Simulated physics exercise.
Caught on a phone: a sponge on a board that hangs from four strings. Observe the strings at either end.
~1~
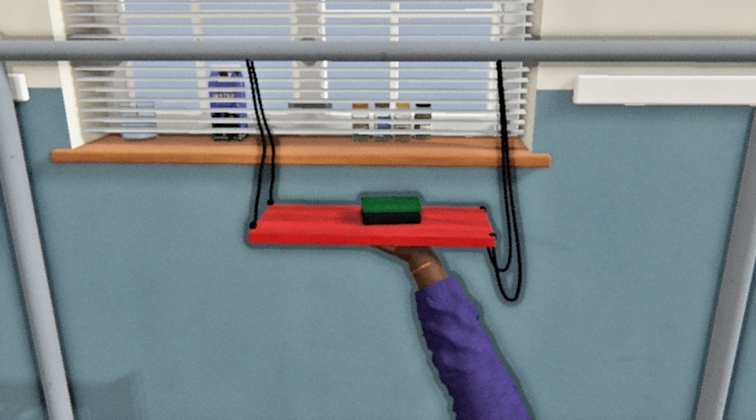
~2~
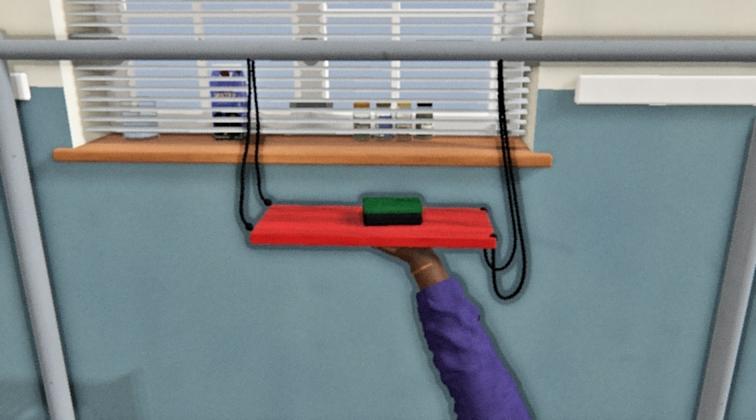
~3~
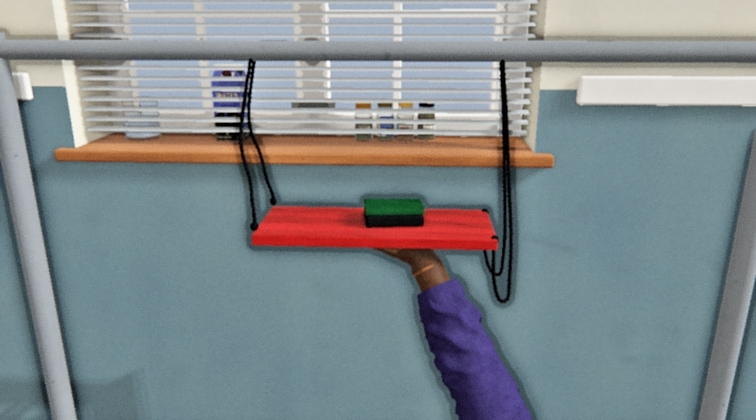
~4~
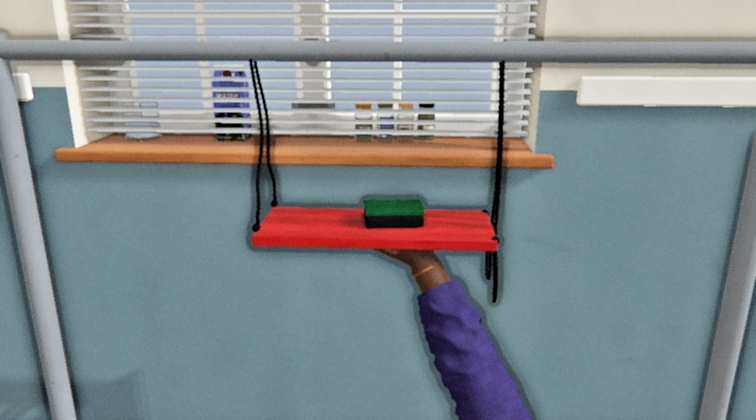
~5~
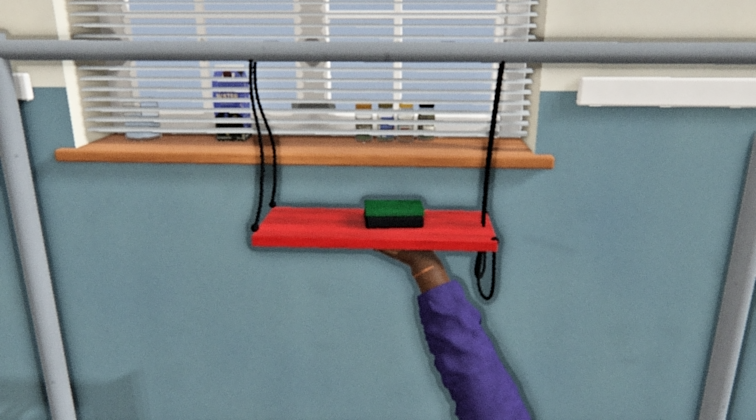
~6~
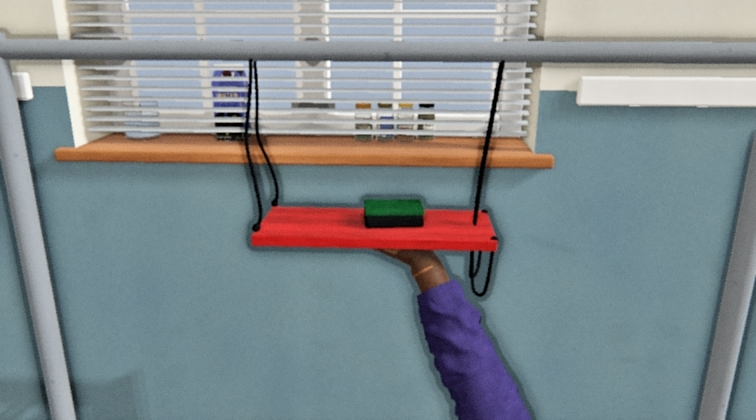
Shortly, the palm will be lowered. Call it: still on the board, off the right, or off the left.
Off the right.
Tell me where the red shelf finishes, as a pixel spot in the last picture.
(347, 290).
Then, 0.42 s past the final frame, board tipped 17° down to the right; sponge sliding near (461, 270).
Then, 0.96 s past the final frame, board tipped 36° down to the right; sponge on the floor.
Then, 1.50 s past the final frame, board tipped 37° down to the right; sponge on the floor.
When it is over, board tipped 39° down to the right; sponge on the floor. The sponge tumbles from the right end.
